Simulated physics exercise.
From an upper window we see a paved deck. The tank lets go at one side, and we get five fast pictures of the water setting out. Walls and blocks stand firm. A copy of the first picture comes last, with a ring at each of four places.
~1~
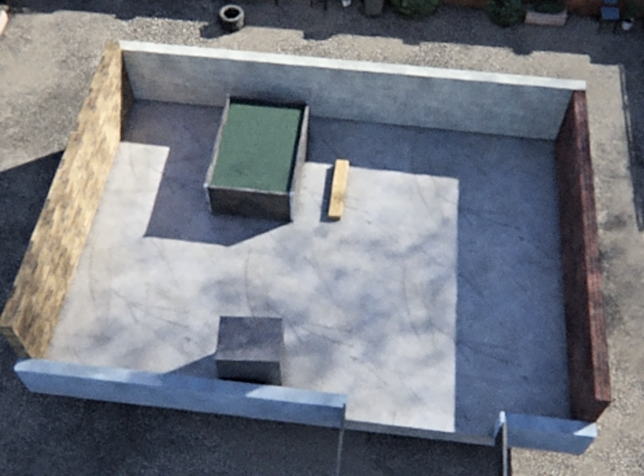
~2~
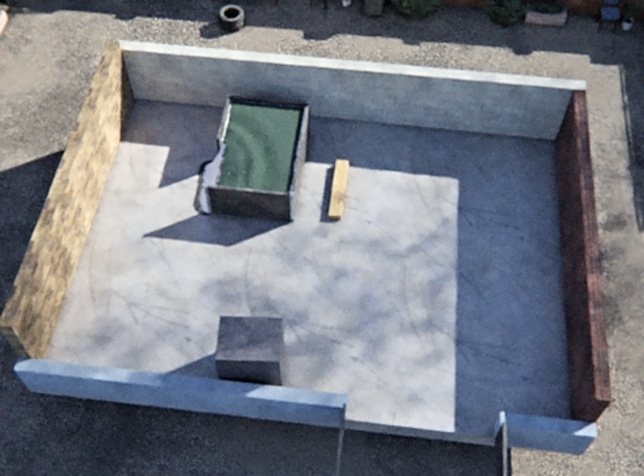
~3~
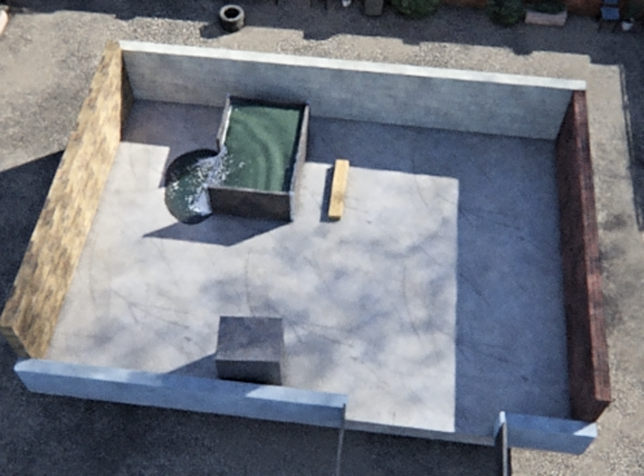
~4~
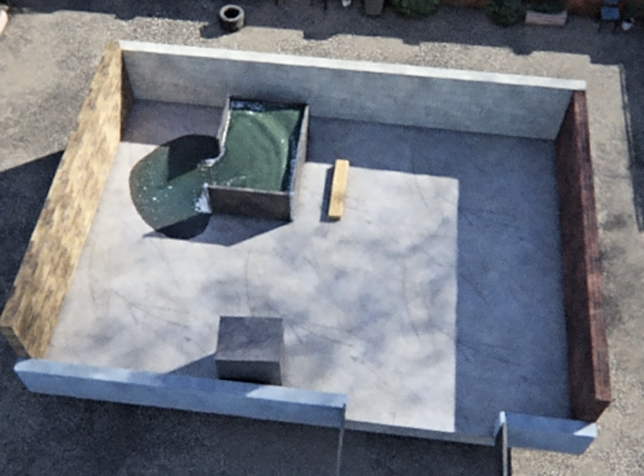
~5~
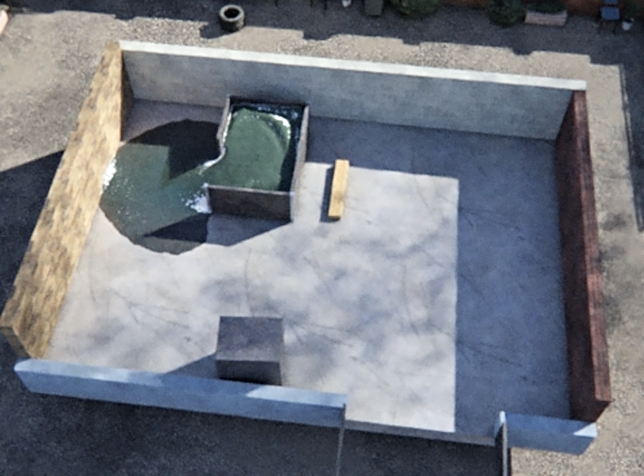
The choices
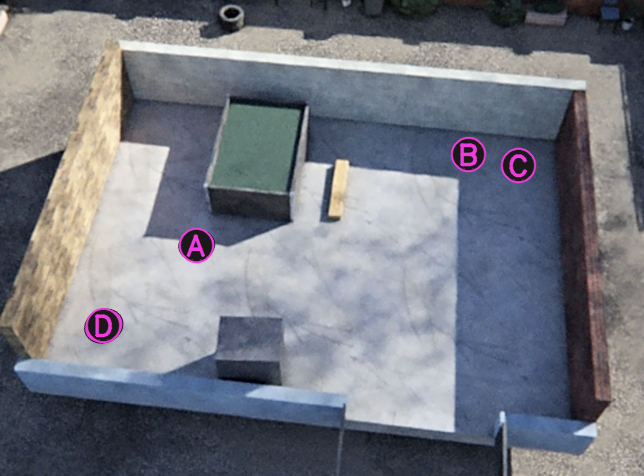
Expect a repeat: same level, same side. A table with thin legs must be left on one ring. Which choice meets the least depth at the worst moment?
Use ring A.
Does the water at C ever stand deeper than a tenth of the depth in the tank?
Yes, it does.
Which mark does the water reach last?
C.
In magenta, A at (196, 245); B at (468, 154); C at (518, 165); D at (103, 325).
For ring A, the water peaks at about 6 % of the depth that stood in the tank.
For ring B, the water peaks at about 16 % of the depth that stood in the tank.
For ring C, the water peaks at about 16 % of the depth that stood in the tank.
For ring D, the water peaks at about 19 % of the depth that stood in the tank.
